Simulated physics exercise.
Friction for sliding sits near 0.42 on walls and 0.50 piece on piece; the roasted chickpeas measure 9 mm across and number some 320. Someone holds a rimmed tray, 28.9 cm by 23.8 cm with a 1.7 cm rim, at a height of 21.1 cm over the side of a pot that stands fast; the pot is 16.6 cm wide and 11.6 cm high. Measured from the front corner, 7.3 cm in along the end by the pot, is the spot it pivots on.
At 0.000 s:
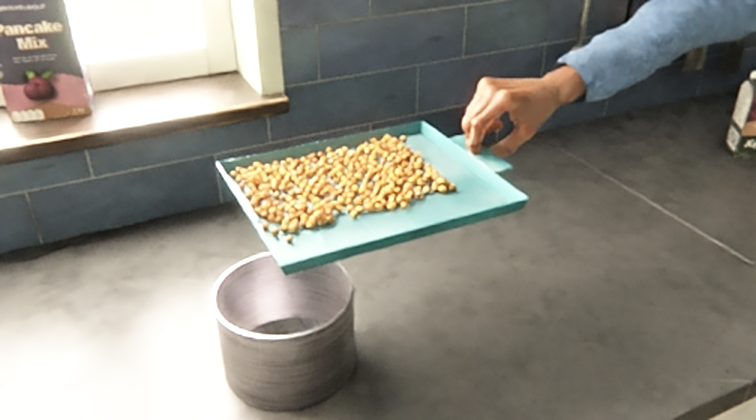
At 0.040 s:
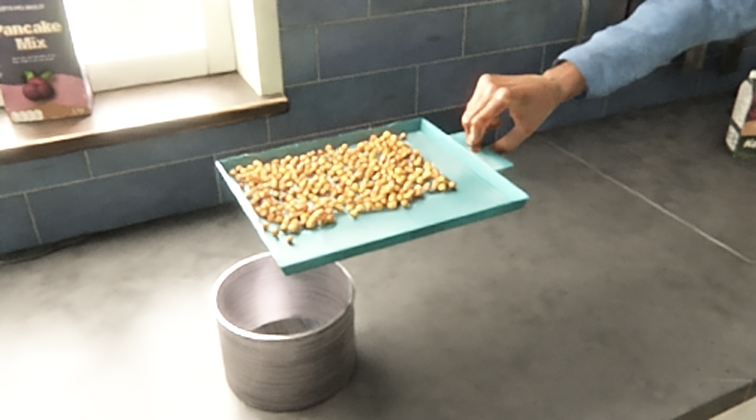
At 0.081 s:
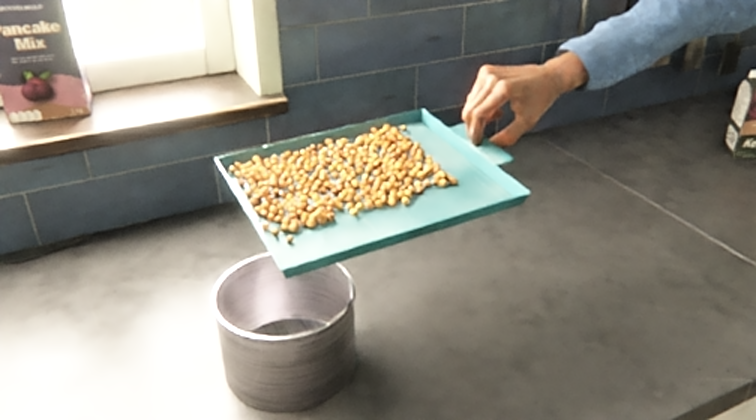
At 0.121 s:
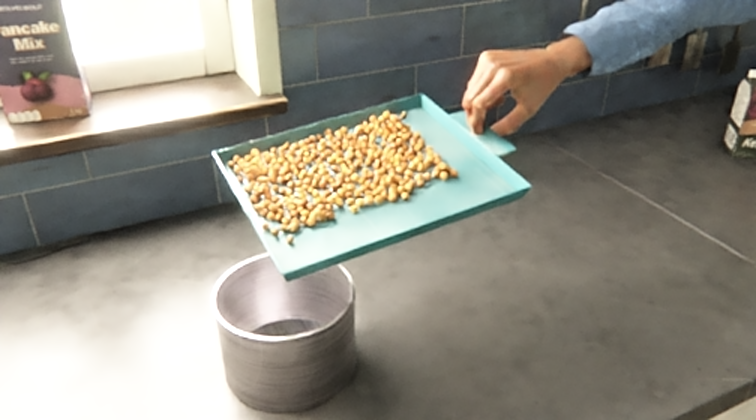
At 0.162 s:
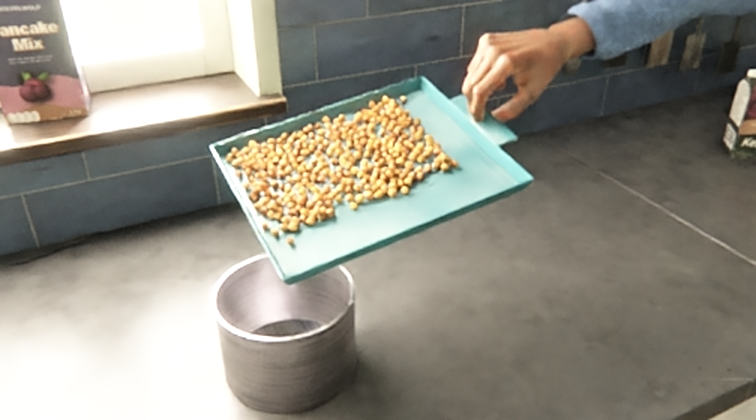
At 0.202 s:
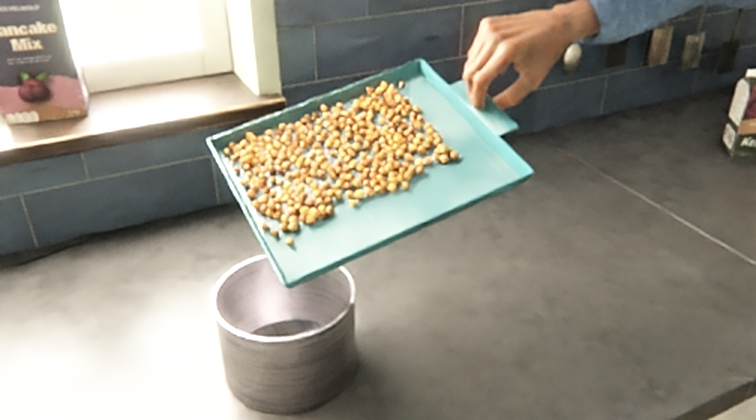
A hand gradually tilts a teal tray of roasted chickpeas above a gray metal pot.
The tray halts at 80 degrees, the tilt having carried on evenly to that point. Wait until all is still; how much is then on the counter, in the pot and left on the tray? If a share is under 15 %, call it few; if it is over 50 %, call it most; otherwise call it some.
I would say counter: Most, pot: Few, tray: Few.
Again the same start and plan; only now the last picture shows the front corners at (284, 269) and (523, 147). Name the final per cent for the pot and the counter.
The pot gets 15 and the counter 70.
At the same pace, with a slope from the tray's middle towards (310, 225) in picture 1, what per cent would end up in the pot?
Roughly 10 % of the pieces.
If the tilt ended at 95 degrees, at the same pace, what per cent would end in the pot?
Then about 10 per cent.
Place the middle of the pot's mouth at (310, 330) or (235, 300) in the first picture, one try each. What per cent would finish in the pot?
First try around 90 %, second around 5 %.
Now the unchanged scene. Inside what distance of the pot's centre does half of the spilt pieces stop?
18 cm.
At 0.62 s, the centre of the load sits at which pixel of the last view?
Approximately (304, 256) in the last picture.
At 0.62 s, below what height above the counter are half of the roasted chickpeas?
The halfway mark sits at about 22 cm.
After 0.45 s, tilt 49 degrees; the tray holds 100 %, the pot 0 %.
Then, at 0.62 s, tilt 70 degrees; the tray holds 90 %, the pot 0 %.
After 0.91 s, tilt 80 degrees; the tray holds 10 %, the pot 0 %.
By 1.9 s all is still; counter 95 %, pot 0 %, tray 5 %.
